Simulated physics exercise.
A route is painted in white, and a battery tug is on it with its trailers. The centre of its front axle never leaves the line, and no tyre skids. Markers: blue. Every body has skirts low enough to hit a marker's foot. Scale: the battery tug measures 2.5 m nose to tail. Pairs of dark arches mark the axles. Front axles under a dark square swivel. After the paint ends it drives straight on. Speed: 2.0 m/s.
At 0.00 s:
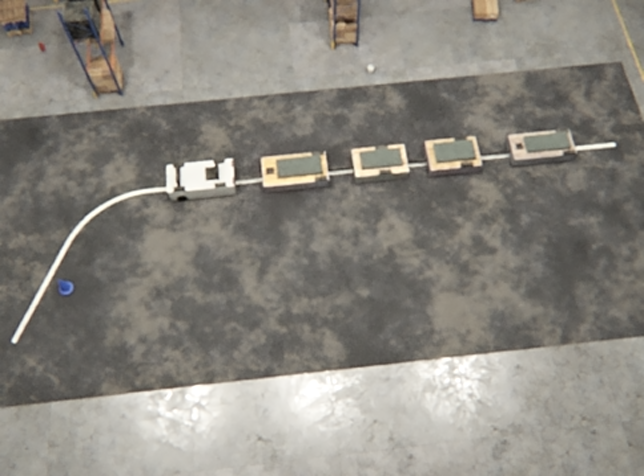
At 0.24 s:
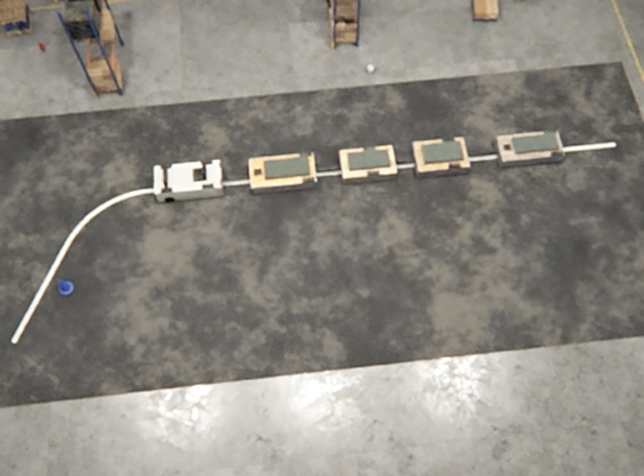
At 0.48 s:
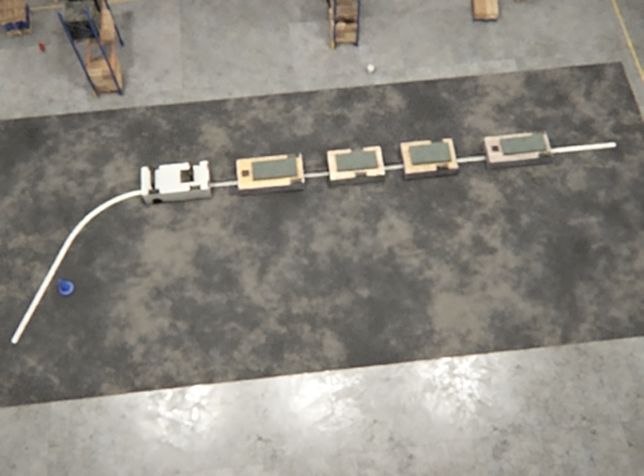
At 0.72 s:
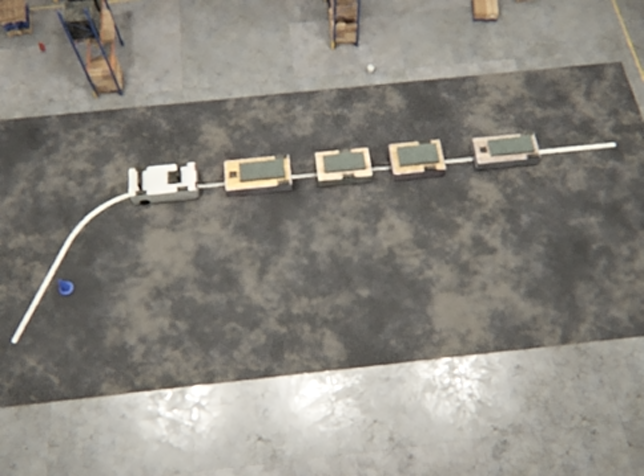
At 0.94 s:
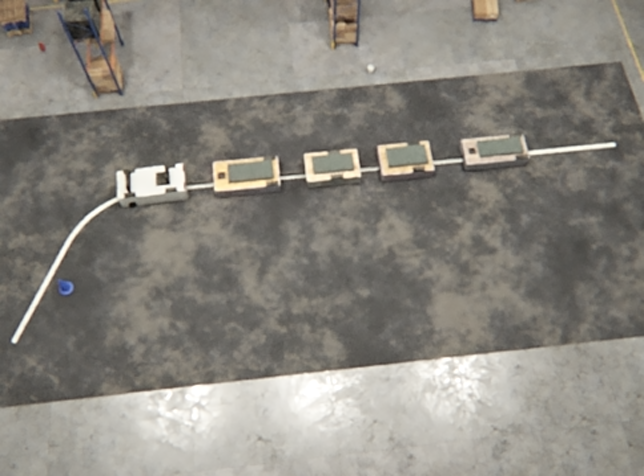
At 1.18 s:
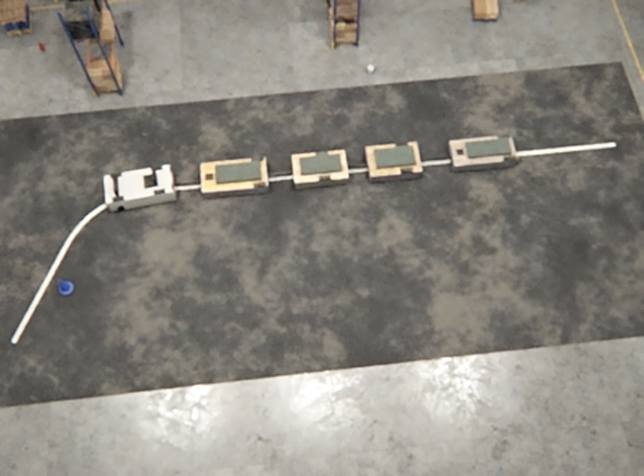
The clip opens on a white battery tug with four trailers in line behind it, on a white painted route across a dark, mottled floor. The tug pulls them slowly and steadily left, then begins turning slightly downward where the line curves, while a small blue marker at lower left stays still.
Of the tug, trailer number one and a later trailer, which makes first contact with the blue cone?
It is the tug.
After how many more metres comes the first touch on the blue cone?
After some 4.0 m.
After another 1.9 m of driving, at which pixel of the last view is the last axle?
Near (462, 152).
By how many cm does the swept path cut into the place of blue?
About: Blue 80.
By 3.4 s, the last axle is at (405, 157) of the last picture, on the line; the battery tug has hit blue.
By 4.1 s, the last axle is at (373, 161) of the last picture, on the line.
By 7.0 s, the last axle is at (233, 176) of the last picture, 10 cm off the line.
By 12.8 s, the last axle is out of the picture, 25 cm off the line; 1 of 1 struck in all.
